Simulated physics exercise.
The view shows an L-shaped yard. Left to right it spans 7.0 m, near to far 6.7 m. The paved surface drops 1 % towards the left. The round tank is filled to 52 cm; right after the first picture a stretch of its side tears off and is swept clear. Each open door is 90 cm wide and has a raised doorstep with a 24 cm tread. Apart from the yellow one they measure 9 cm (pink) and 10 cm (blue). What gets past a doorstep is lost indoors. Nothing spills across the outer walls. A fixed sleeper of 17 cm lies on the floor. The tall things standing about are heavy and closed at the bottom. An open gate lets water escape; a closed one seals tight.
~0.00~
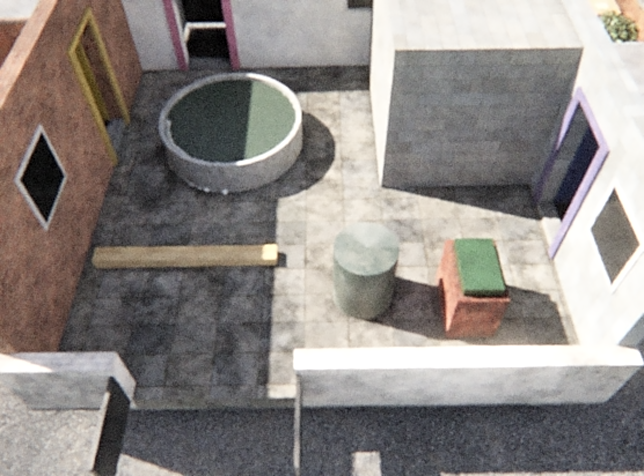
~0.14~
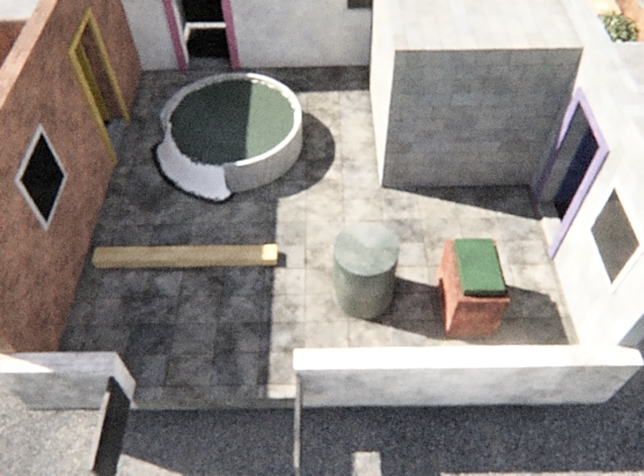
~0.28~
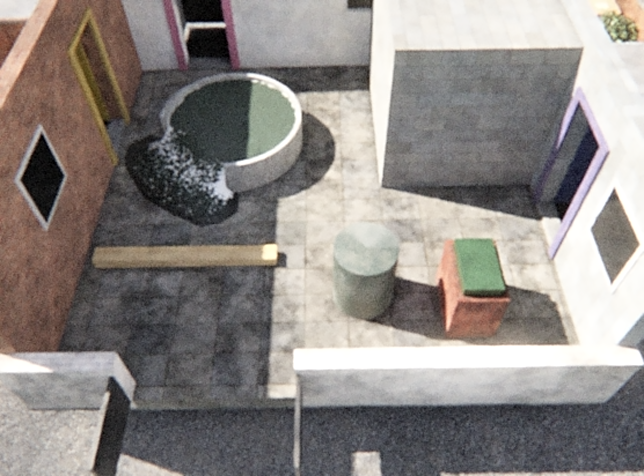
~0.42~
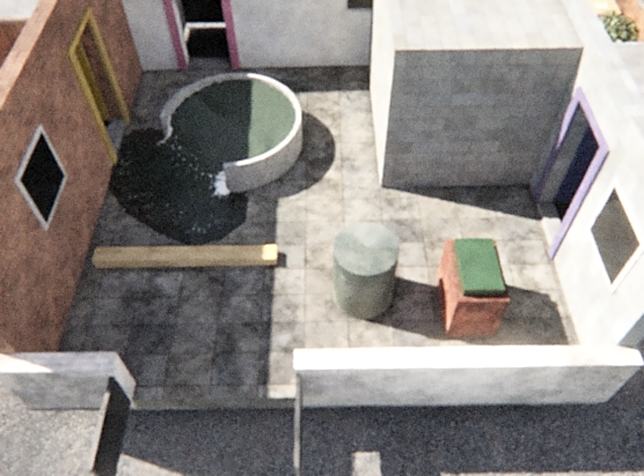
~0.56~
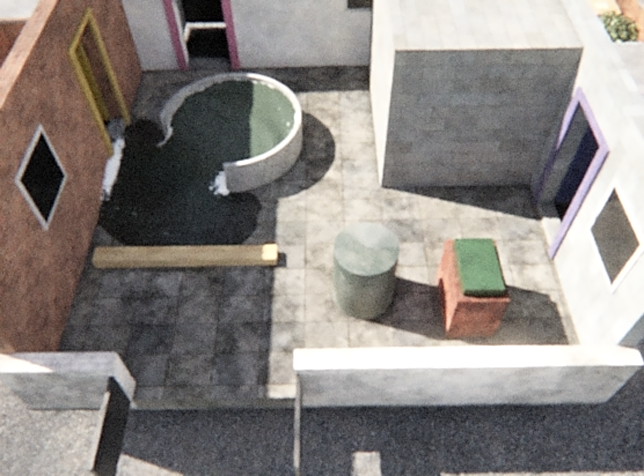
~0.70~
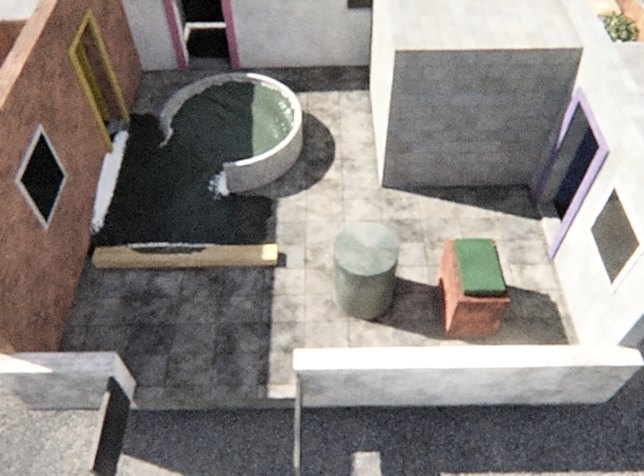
In a walled yard, a round tank's side breaks and dark water spreads to the yellow door.
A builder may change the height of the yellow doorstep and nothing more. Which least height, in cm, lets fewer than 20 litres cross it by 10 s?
At least 13.5 cm or so.
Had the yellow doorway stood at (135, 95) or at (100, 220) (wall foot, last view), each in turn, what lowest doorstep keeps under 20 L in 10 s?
About 7.0 and 28 cm.
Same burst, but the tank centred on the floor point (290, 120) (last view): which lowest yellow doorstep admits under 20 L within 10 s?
About 16 cm.
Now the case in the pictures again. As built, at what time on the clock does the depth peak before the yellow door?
Near 0.8 s.
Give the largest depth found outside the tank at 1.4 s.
About 47 cm.
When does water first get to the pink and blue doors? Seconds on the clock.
Pink 2.6 s, blue 5.5 s.
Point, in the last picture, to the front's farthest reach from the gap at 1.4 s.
Near (53, 370).
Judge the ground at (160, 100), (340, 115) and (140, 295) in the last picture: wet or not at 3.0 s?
In turn: Wet, dry, under water.
After 1.4 s water covers 20 % of the floor, deepest (47 cm) near (92, 240); 13 cm at the yellow door, 3 litres in over its 17 cm doorstep.
After 3.0 s water covers 45 % of the floor, deepest (28 cm) near (113, 249); 12 cm at the yellow door, 5 litres in over its 17 cm doorstep.
After 10.0 s water covers 95 % of the floor, deepest (10 cm) near (303, 121); 6 cm at the yellow door, 6 litres in over its 17 cm doorstep.
At the yellow door as built, the water arrived by 0.5 s and peaked near 17 cm at 0.8 s.
With a doorstep of 12 cm, 29 litres would have come in within the 10 s; with 16.5 cm, 8 litres. So under 20 litres takes about 13.5 cm.
